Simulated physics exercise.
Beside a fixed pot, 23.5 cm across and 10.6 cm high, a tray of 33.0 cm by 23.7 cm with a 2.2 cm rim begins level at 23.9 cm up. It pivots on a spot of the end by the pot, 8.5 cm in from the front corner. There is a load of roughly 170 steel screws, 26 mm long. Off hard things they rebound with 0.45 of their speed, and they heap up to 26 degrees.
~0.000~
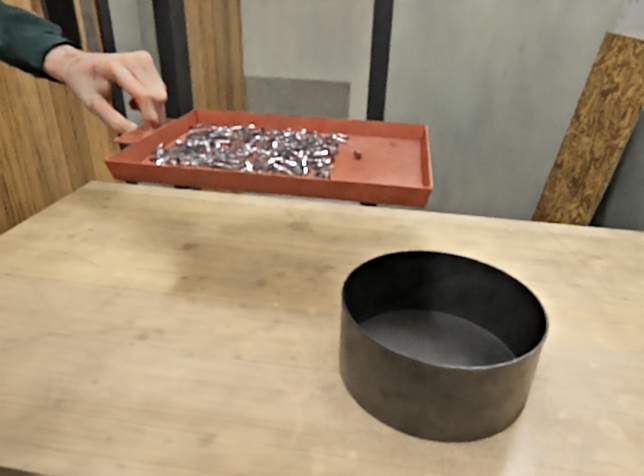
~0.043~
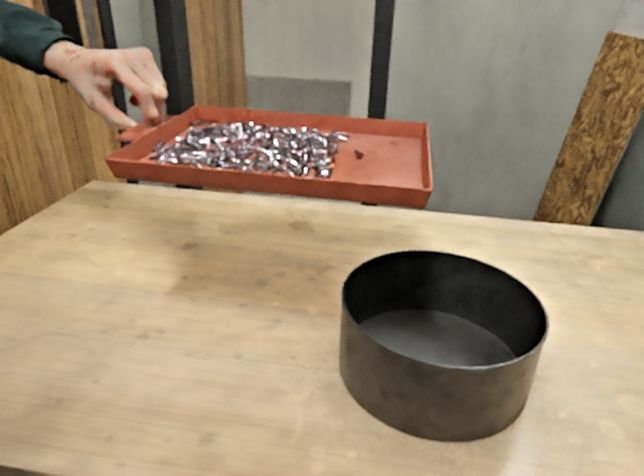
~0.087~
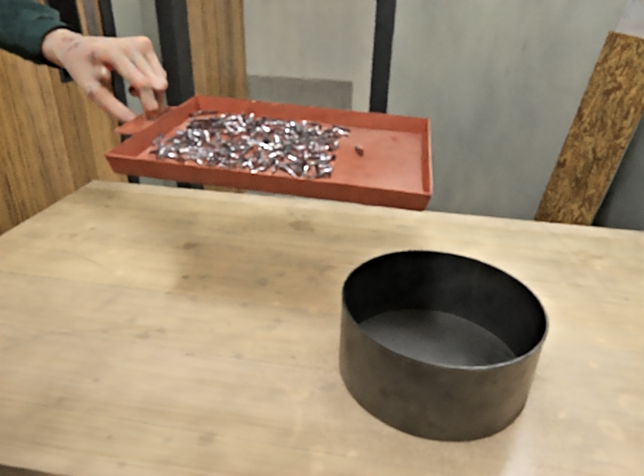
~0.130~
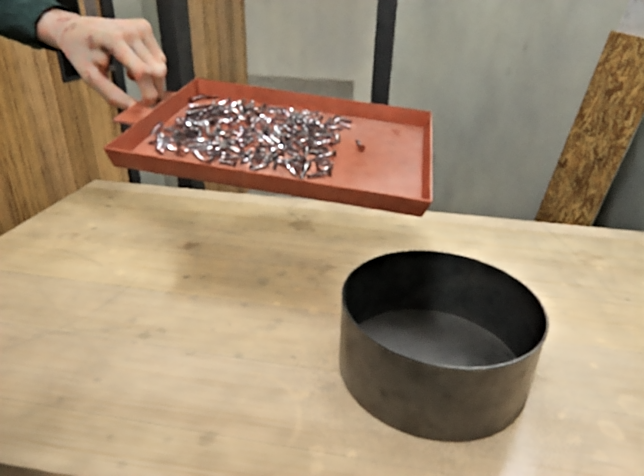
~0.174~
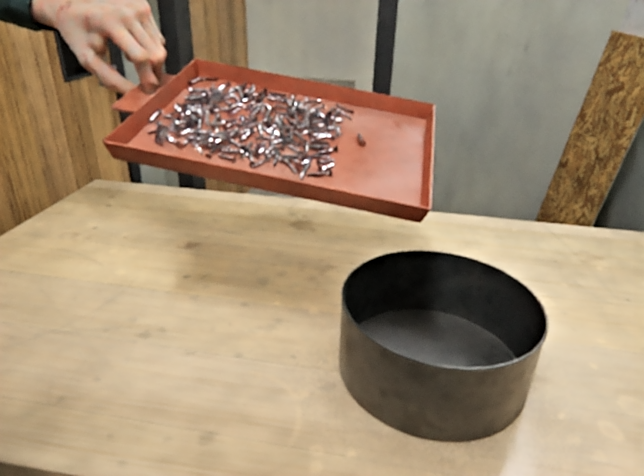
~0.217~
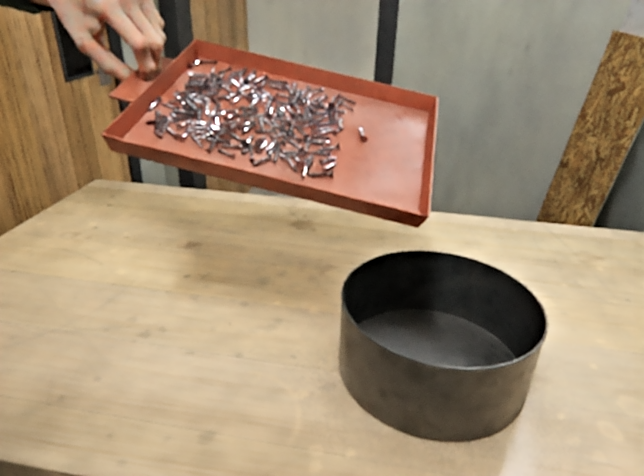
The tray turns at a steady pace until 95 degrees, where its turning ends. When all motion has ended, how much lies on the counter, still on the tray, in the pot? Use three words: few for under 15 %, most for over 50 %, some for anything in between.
Counter: Some; left on the tray: Few; pot: Most.
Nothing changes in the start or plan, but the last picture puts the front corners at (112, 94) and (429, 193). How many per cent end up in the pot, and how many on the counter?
Split: Pot = 95, counter = 5.
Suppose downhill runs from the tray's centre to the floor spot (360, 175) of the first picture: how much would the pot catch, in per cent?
I'd say close to 100 %.
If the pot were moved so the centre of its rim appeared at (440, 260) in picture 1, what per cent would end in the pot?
About 5 per cent.
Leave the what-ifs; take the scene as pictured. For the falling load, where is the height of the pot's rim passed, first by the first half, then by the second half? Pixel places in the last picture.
Roughly (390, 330) to start, and after that (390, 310).
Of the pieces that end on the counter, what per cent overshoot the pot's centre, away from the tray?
I'd put it at close to 10 per cent.
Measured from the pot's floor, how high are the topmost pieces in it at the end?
Around 2.0 cm above the floor.
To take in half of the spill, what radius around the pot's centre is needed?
That comes to near 18 cm.
Then, at 0.53 s, tilt 57 degrees; the tray holds 100 %, the pot 0 %.
Then, at 0.73 s, tilt 81 degrees; the tray holds 50 %, the pot 5 %.
Then, at 1.06 s, tilt 95 degrees; the tray holds 5 %, the pot 65 %.
At rest (2.2 s), counter 30 %, tray 0 %, pot 70 %.
